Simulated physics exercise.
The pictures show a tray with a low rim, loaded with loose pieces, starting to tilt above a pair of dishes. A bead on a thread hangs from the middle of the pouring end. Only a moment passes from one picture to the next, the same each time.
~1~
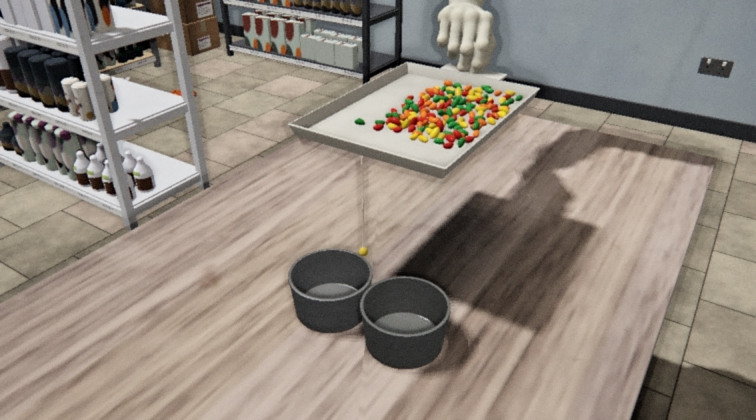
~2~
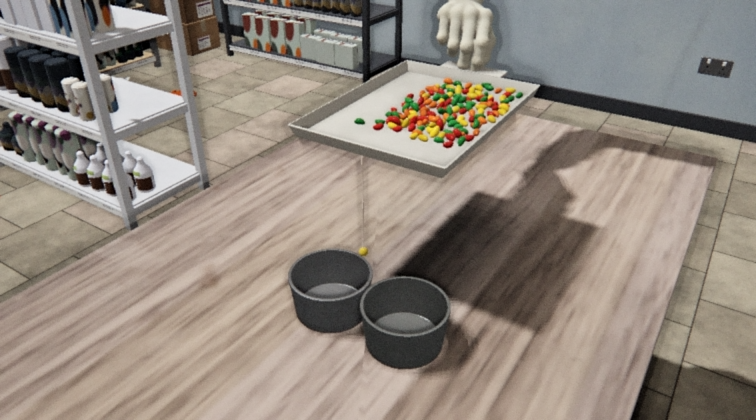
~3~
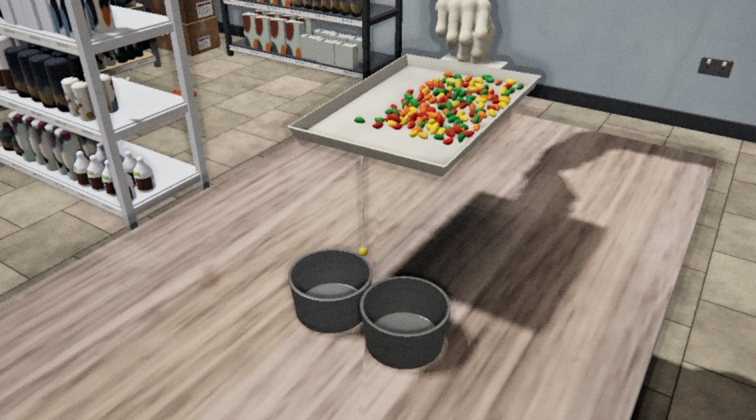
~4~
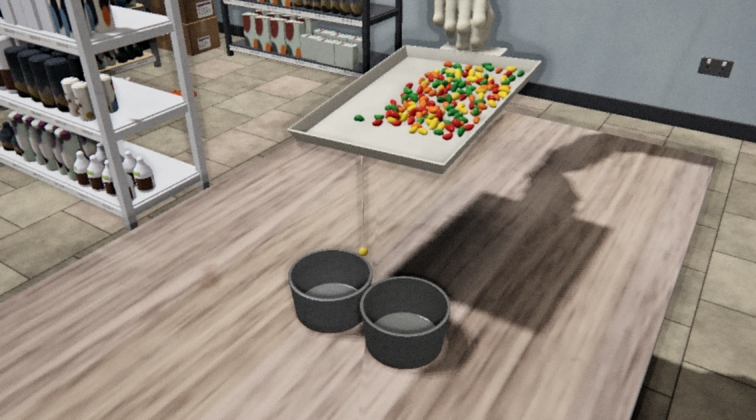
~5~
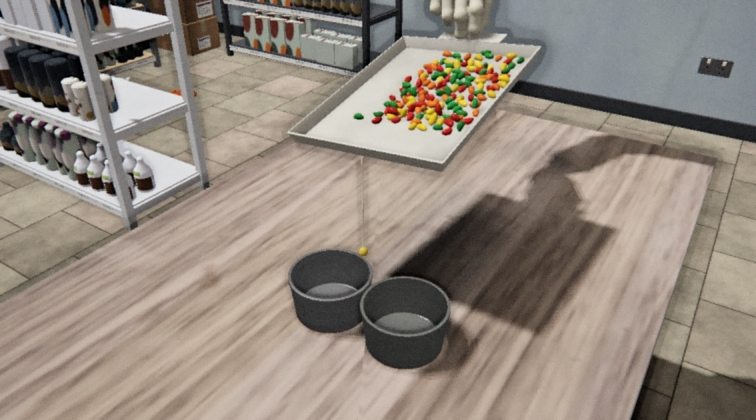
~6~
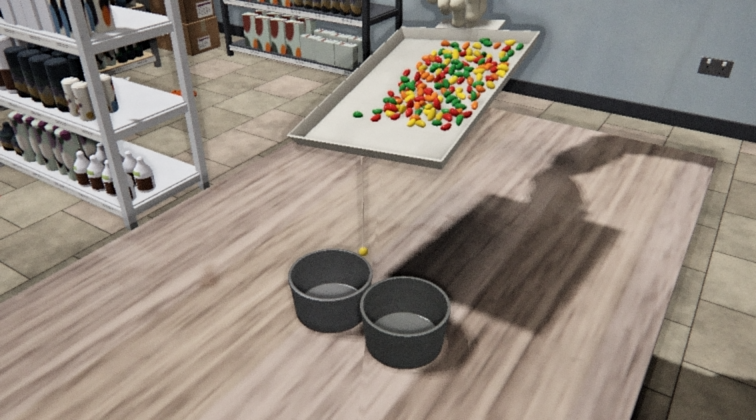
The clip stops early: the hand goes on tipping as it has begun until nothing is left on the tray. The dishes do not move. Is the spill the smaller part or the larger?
Together they catch under half.
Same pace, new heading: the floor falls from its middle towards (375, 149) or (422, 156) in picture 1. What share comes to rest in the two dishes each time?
Near 80 % and 60 %.
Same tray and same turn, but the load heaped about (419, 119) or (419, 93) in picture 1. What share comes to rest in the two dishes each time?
In turn 30 and 20 in a hundred.
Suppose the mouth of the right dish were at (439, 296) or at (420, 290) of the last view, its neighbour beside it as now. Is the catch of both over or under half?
At the first place below a half, at the second under half.
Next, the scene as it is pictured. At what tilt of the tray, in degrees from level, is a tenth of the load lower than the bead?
Roughly 65°.
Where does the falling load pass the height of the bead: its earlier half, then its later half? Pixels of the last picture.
At about (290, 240), then at (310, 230).
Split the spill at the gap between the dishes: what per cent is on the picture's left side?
Some 100 per cent.
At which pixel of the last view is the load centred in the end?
Near (293, 288).
Soon, tray tipped steeply; most on the tray; a stray few in the left dish; a small part outside both; about a quarter in the air.
A while on, tray tipped past a quarter turn; a stray few on the tray; about a quarter in the left dish; about half outside both; about a quarter in the air.
Towards the end, tray tipped past a quarter turn; about a quarter in the left dish; about two thirds outside both.
Finally, tray tipped past a quarter turn; none in the right dish; about a quarter in the left dish; about two thirds outside both.
